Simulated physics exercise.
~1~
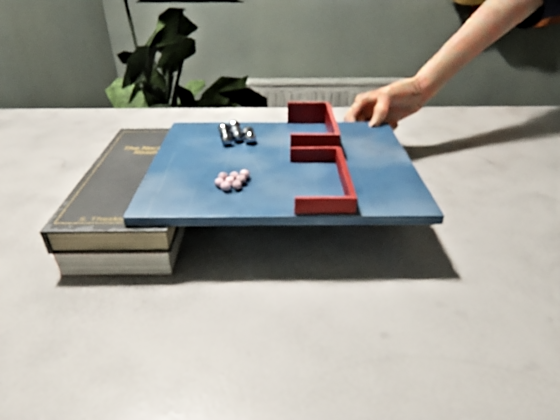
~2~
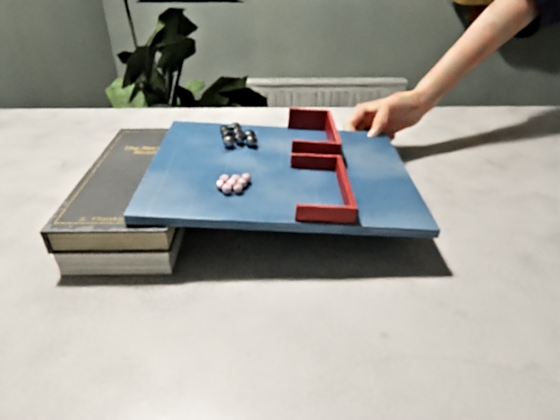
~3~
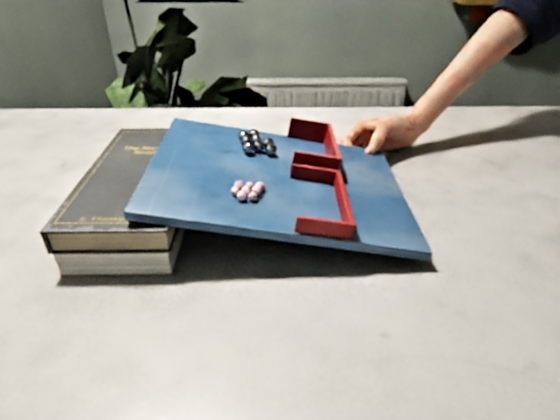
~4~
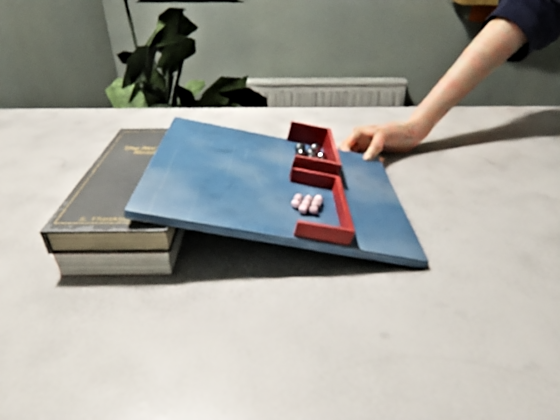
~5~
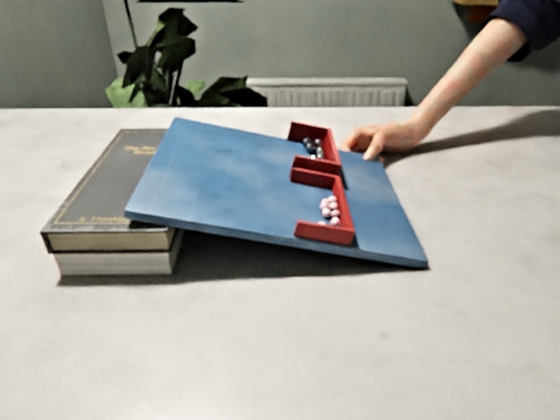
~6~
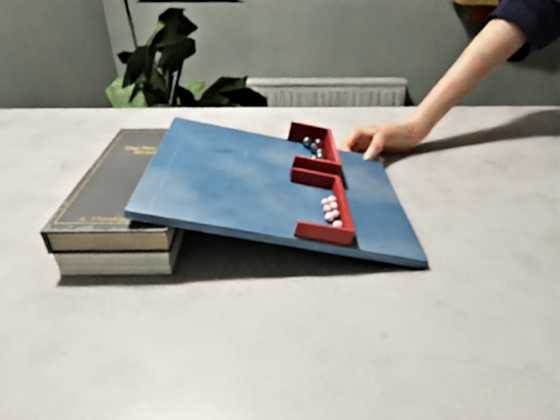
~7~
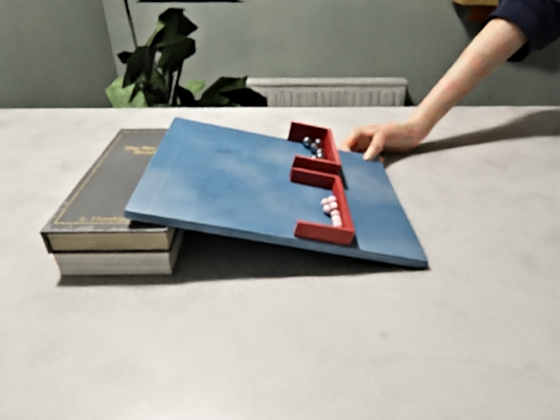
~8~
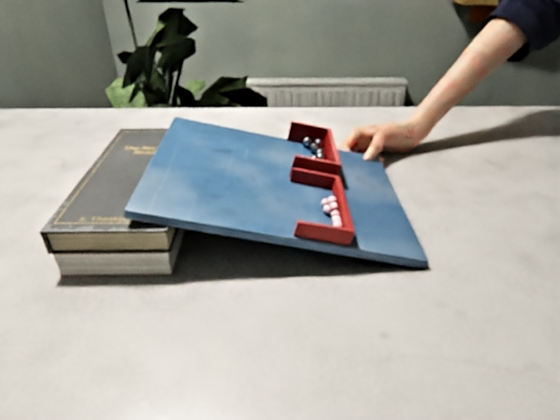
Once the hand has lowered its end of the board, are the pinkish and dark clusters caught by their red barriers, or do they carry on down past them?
Both are caught. The pinkish cluster is stopped by the near red barrier and the dark cluster is stopped by the far one.
